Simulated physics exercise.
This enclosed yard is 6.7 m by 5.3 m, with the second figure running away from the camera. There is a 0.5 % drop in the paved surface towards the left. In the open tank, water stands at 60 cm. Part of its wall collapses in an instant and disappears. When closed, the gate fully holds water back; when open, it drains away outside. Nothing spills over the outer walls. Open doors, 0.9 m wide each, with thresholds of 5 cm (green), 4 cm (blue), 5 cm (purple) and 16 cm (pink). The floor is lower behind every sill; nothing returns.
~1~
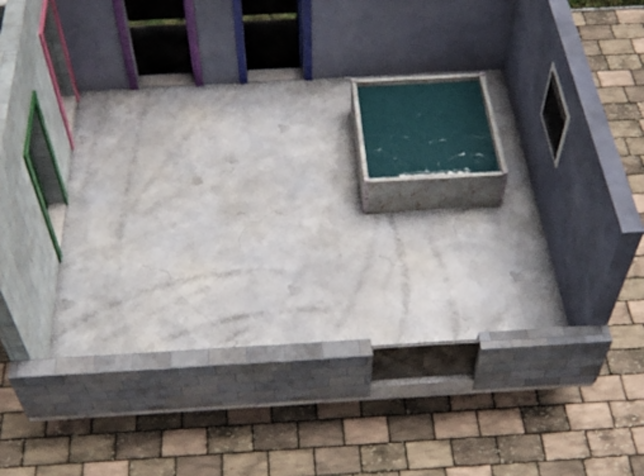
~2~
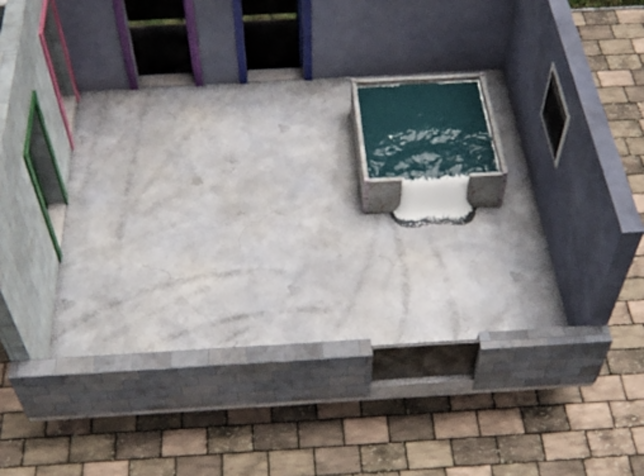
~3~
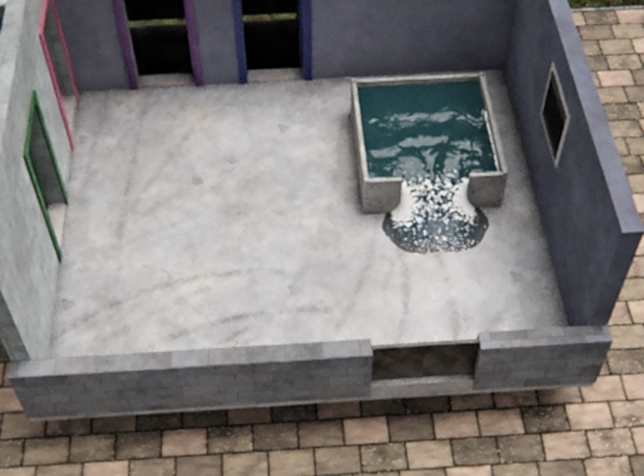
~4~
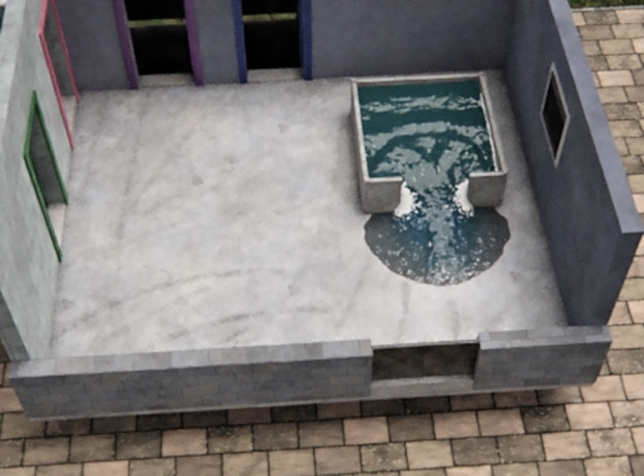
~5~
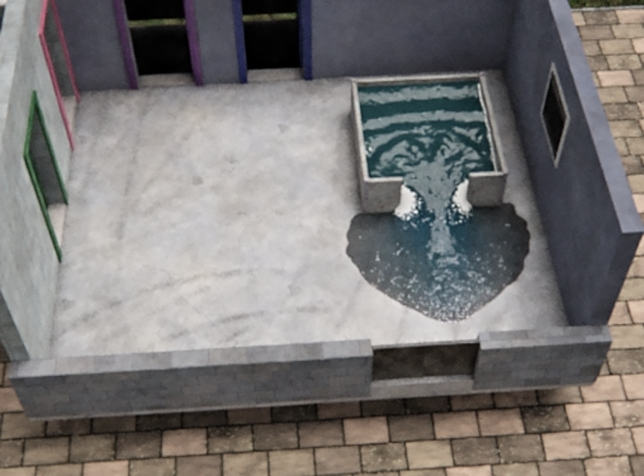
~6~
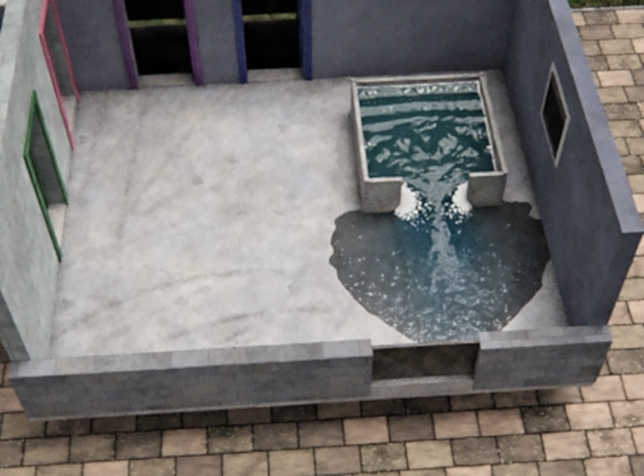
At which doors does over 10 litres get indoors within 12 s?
In the end at the green door the inflow will be out of bounds; at the blue door the inflow will be out of bounds; at the purple door the inflow will be out of bounds; at the pink door the inflow will be within bounds.
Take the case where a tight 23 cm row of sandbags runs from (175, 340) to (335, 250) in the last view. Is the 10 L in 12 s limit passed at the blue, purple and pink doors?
Against the limit, the blue door goes beyond it, the purple door goes beyond it and the pink door stays within it.
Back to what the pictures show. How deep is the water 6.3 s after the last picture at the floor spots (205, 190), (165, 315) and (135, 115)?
Approximately 1, 4 and 3 centimetres, going through them in turn.
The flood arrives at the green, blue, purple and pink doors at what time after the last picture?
Green 3.2 s, blue 7.0 s, purple 6.0 s, pink 4.5 s.
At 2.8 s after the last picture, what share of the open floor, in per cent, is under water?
About 40 per cent.
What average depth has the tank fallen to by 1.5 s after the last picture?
It averages close to 33 cm.
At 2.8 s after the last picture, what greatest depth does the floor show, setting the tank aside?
Around 21 centimetres deep.
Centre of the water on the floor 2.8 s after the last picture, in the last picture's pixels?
Balance point at about (401, 249).
Then, 0.7 s after the last picture water covers 25 % of the floor and is deepest (38 cm) near (575, 356); green door not reached, blue door not reached, purple door not reached, pink door not reached.
Then, 1.5 s after the last picture water covers 30 % of the floor and is deepest (34 cm) near (490, 362); green door not reached, blue door not reached, purple door not reached, pink door not reached.
Then, 2.8 s after the last picture water covers 40 % of the floor and is deepest (21 cm) near (474, 281); green door not reached, blue door not reached, purple door not reached, pink door not reached.
Then, 6.3 s after the last picture water covers 75 % of the floor and is deepest (14 cm) near (46, 390); green door 9 cm at the sill, 13 L in, blue door not reached, purple door 6 cm at the sill, 0 L in, pink door 5 cm at the sill, 0 L in.
Then, 11.3 s after the last picture water covers 100 % of the floor and is deepest (10 cm) near (76, 121); green door 7 cm at the sill, 32 L in, blue door 8 cm at the sill, 32 L in, purple door 9 cm at the sill, 43 L in, pink door 10 cm at the sill, 0 L in.
